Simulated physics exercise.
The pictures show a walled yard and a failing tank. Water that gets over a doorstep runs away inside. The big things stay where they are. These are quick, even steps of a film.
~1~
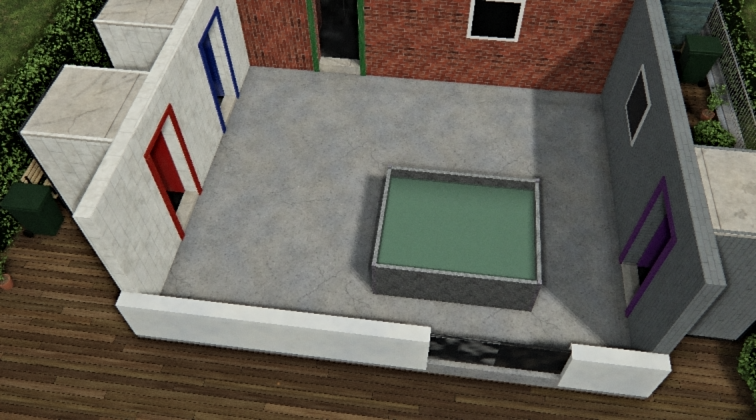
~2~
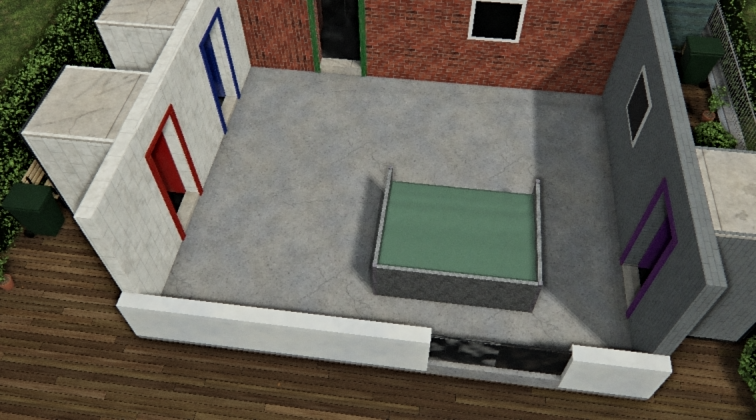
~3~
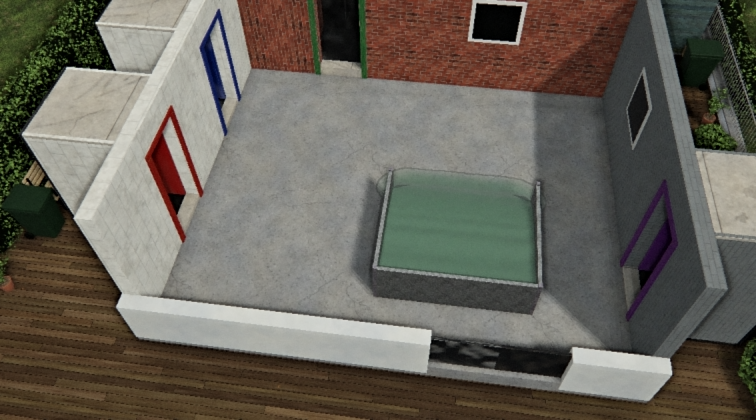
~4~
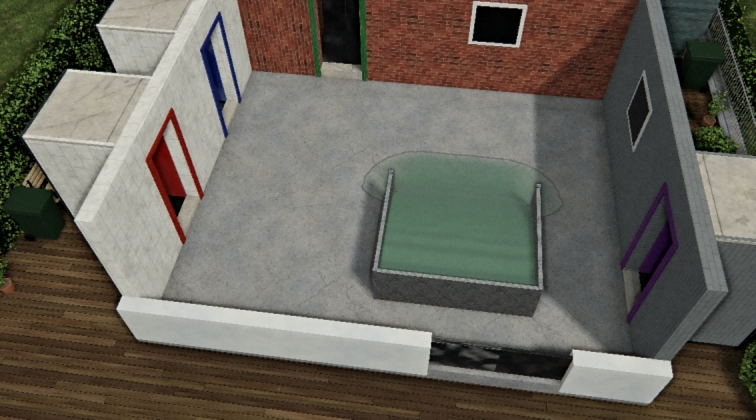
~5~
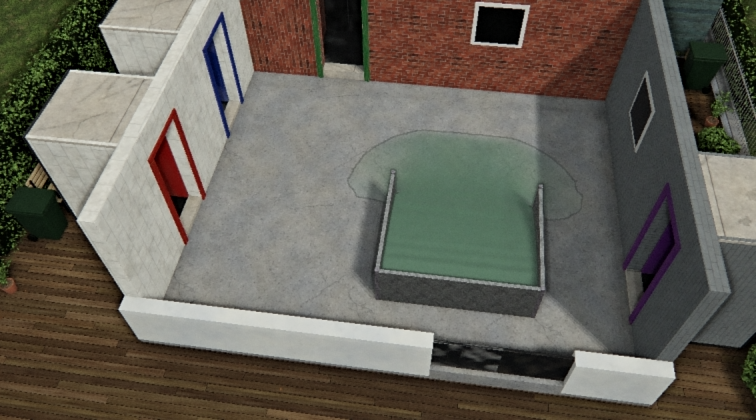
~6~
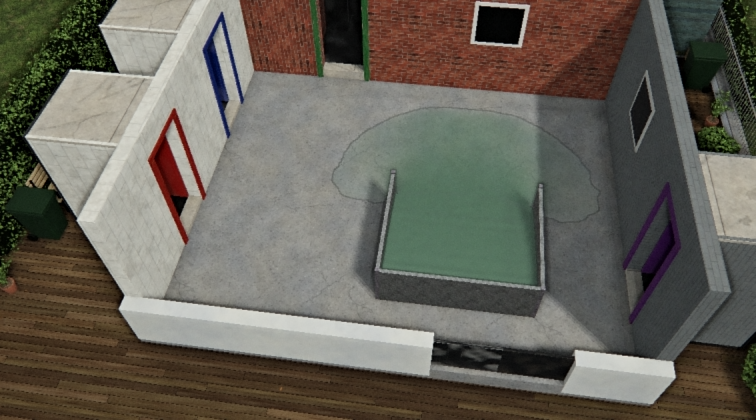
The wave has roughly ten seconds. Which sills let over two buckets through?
One by one: The blue door takes more than that; the purple door takes more than that; the green door stays under that; the red door stays under that.
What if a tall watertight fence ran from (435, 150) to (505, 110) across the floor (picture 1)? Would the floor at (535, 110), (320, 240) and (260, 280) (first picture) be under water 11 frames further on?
As listed: Covered, clear, not flooded.
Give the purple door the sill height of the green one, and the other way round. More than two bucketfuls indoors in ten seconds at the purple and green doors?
Purple lets less in, green lets more in.
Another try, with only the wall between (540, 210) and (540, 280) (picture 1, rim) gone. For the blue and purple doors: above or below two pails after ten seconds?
Then: The blue one holds, the purple one passes that mark.
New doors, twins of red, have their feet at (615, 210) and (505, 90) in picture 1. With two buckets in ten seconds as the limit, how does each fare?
As listed: Holds, passes that mark.
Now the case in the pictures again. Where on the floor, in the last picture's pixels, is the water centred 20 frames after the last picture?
Near (448, 143).
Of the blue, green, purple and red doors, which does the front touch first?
First comes the one in green.
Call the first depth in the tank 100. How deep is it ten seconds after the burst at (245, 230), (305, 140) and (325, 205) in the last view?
Roughly 12, 10 and 14 per cent, in turn.
A moment on, water covers 40 % of the floor; the blue door not reached, the purple door not reached, the green door not reached, the red door not reached.
Next, water covers 45 % of the floor; the blue door not reached, the purple door not reached, the green door wet at the sill, nothing in, the red door not reached.
Then, water covers 50 % of the floor; the blue door under two buckets in, the purple door not reached, the green door wet at the sill, nothing in, the red door not reached.
Later, water covers 90 % of the floor; the blue door far over two buckets in, the purple door wet at the sill, nothing in, the green door wet at the sill, nothing in, the red door wet at the sill, nothing in.
In the end, water covers 100 % of the floor; the blue door far over two buckets in, the purple door over two buckets in, the green door wet at the sill, nothing in, the red door wet at the sill, nothing in.
